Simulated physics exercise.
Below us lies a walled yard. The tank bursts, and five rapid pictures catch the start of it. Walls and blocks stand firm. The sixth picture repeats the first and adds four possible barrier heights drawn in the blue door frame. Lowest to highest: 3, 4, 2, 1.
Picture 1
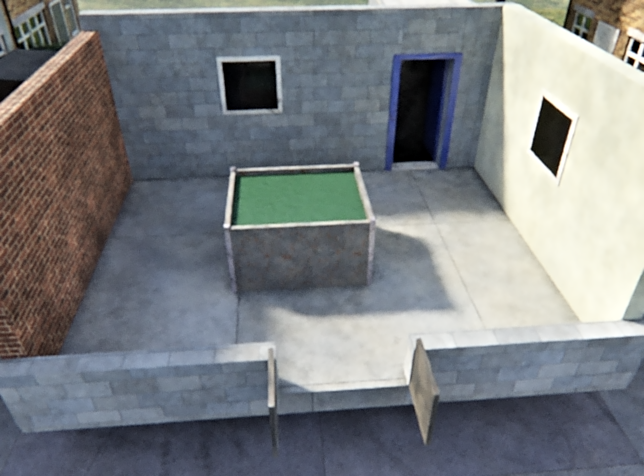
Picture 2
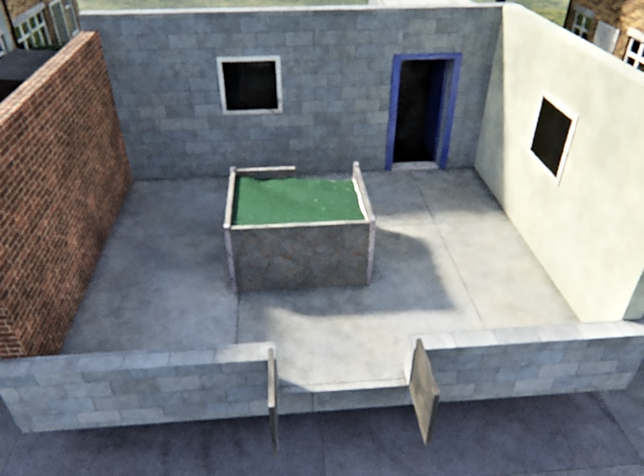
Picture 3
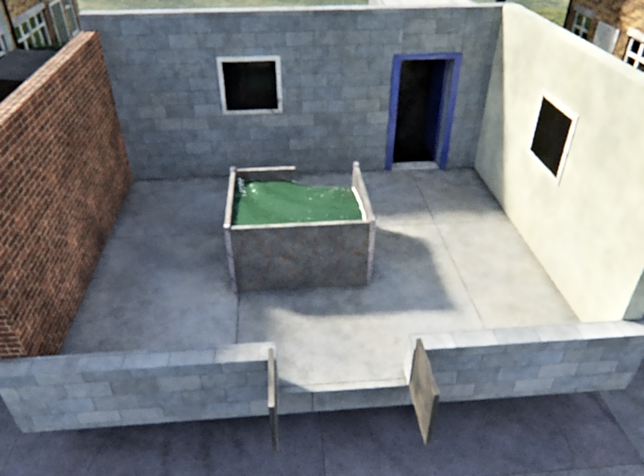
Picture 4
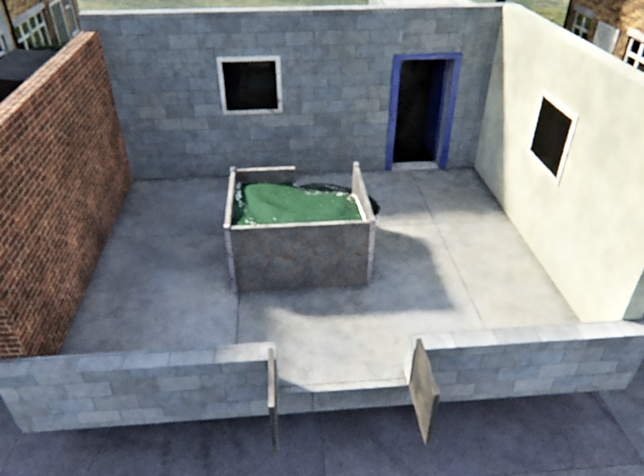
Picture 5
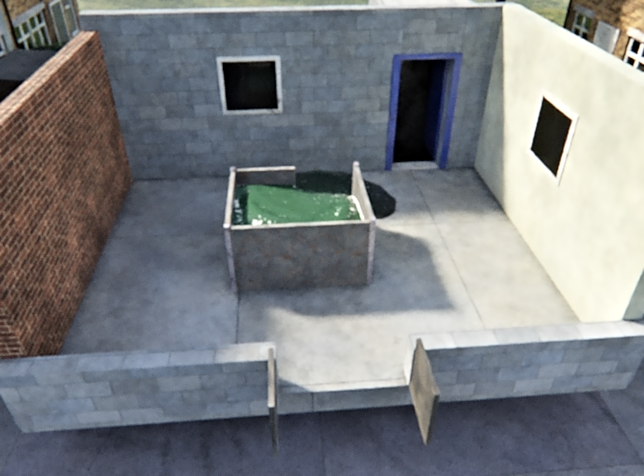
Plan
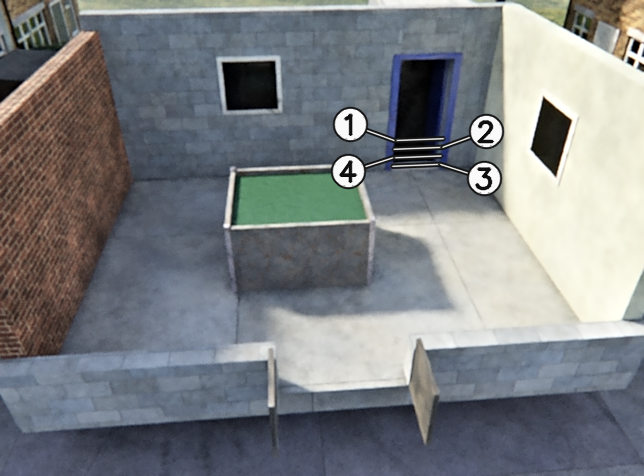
A walled yard with a pale concrete floor is seen from above, a grey tank of green water standing at its middle. Brick rises on the left, grey block with a dark window and blue doorway behind, a cream wall on the right, and an open gate in front. Part of the tank's back side opens, the water ripples and sinks, and a dark pool spreads behind it towards the right, the camera still.
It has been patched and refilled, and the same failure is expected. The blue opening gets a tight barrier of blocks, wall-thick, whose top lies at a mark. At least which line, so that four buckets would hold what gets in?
4 will do.
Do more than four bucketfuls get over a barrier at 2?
No, that is safe.
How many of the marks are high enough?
Three of the four.
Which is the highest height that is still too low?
It is 3.
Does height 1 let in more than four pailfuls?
No, that is safe.
In white, 1 at (419, 139); 2 at (418, 148); 3 at (416, 165); 4 at (417, 156); from the bottom up 3, 4, 2, 1.
Choosing 1, nothing gets over.
Choosing 2, nothing gets over.
Choosing 3, about 10 bucketfuls get in.
Choosing 4, a splash gets over, under a bucket.
